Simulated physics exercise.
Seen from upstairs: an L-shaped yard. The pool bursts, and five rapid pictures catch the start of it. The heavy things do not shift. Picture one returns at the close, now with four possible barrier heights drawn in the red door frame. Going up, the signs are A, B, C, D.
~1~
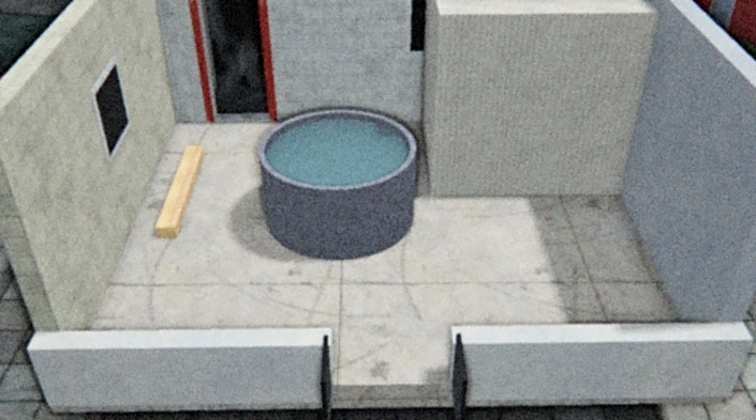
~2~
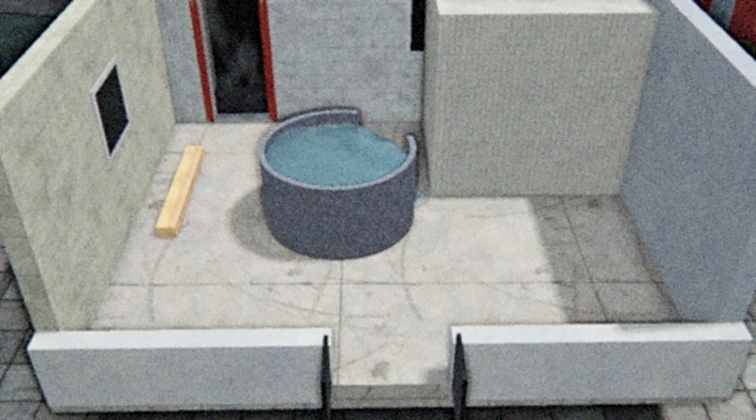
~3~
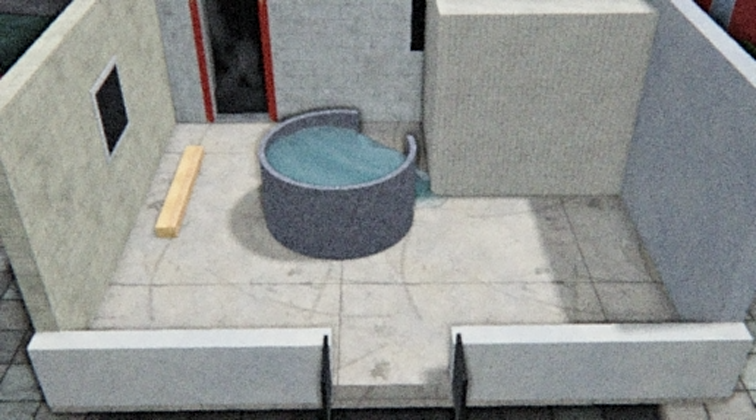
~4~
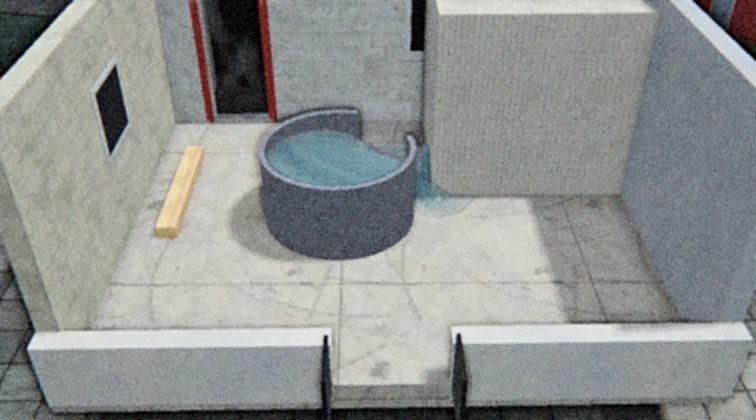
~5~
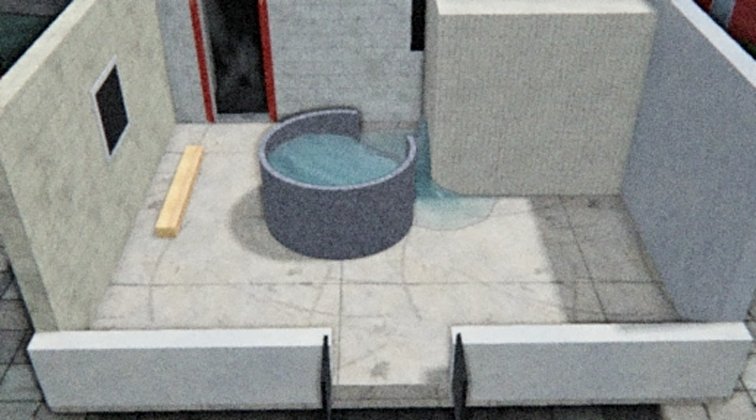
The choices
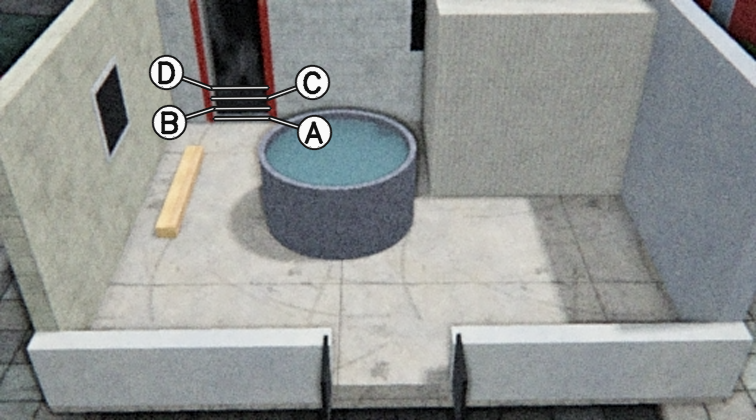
Walled yard seen from above, a round grey pool's back wall opening and water pouring out, spreading rightward across the pale paving.
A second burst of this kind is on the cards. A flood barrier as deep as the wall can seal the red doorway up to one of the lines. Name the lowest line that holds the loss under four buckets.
Use line B.
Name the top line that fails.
A.
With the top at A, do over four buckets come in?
Yes.
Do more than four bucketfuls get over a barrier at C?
No, not at all.
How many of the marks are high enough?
Three of them.
On the marked copy, A at (242, 118); B at (241, 108); C at (240, 98); D at (239, 87); from the bottom up A, B, C, D.
For line A, about 11 bucketfuls get in.
For line B, a splash gets over, under a bucket.
For line C, nothing gets over.
For line D, nothing gets over.
